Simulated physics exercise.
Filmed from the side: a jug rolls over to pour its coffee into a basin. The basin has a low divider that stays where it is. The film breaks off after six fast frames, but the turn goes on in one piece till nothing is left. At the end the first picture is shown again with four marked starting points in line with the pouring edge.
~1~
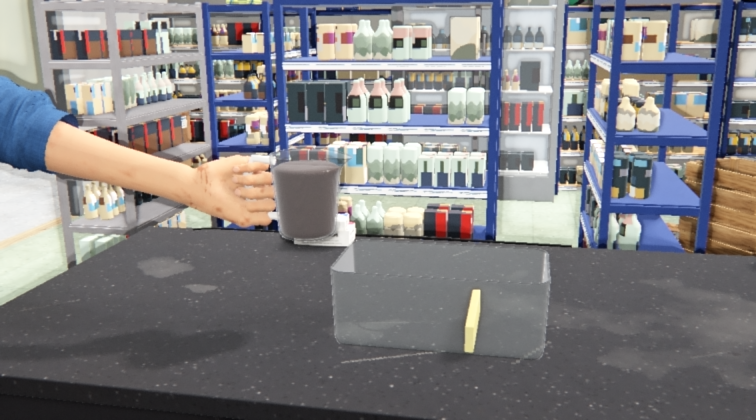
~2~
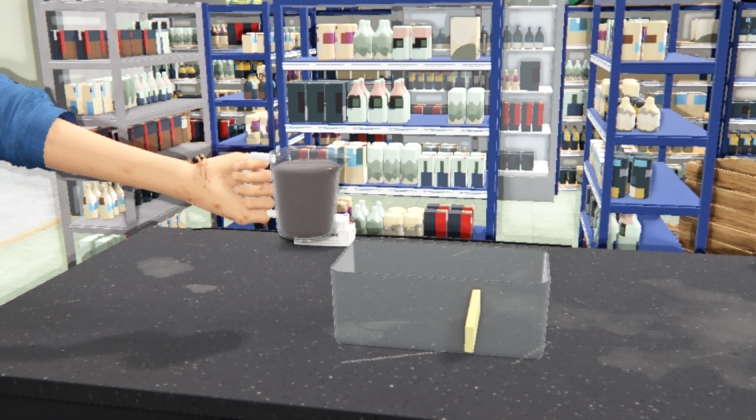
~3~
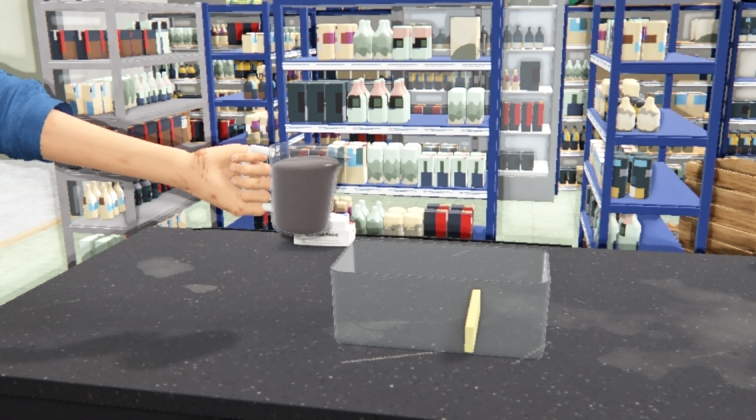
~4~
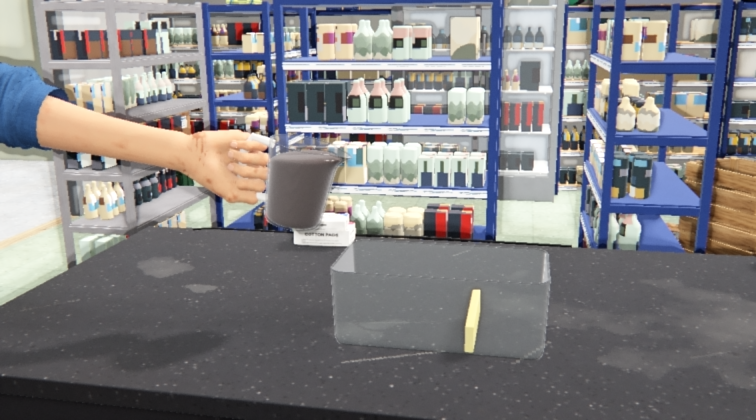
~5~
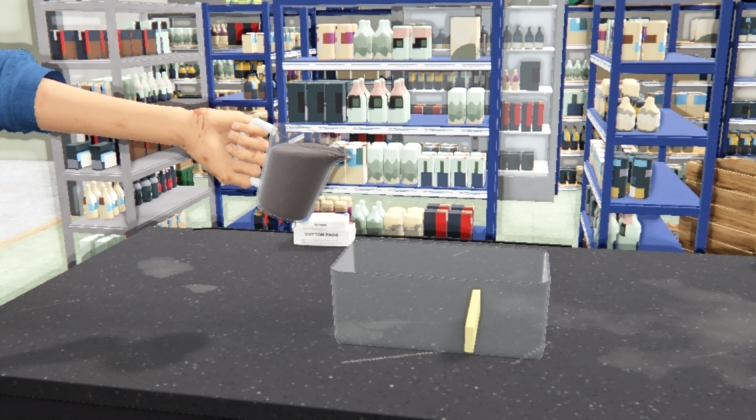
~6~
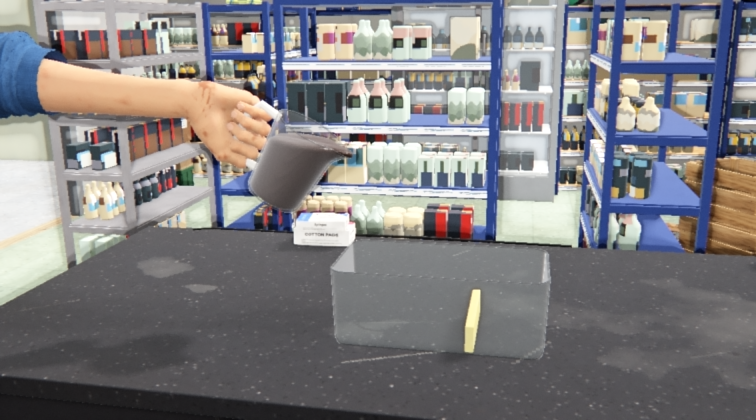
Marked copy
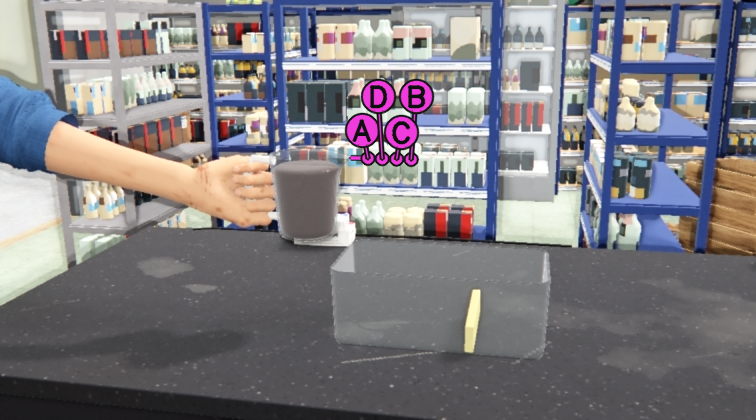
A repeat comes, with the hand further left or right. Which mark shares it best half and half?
It is C.
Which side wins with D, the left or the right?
The left one.
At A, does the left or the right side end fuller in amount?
More ends on the left.
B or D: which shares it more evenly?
It is B.
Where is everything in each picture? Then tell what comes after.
In the first frame, upright, lip at (351, 157); basin from (336, 341) to (544, 358); top of the wall at (473, 307); nothing has left yet.
In the second frame, upright, lip at (351, 157); nothing has left yet.
In the third frame, tipped about 6°, lip at (351, 157); nothing has left yet.
In the fourth frame, tipped about 12°, lip at (351, 157); nothing has left yet.
In the fifth frame, tipped about 21°, lip at (350, 157); nothing has left yet.
In the sixth frame, tipped about 32°, lip at (350, 157); coffee is over the lip, down to (350, 157).
In magenta, A at (367, 158); B at (411, 159); C at (396, 159); D at (382, 158).
If A is chosen, about 87 % ends left of the wall and 8 % right of it; 5 % is lost outside.
If B is chosen, about 26 % ends left of the wall and 70 % right of it; 4 % is lost outside.
If C is chosen, about 50 % ends left of the wall and 46 % right of it; 4 % is lost outside.
If D is chosen, about 80 % ends left of the wall and 15 % right of it; 5 % is lost outside.
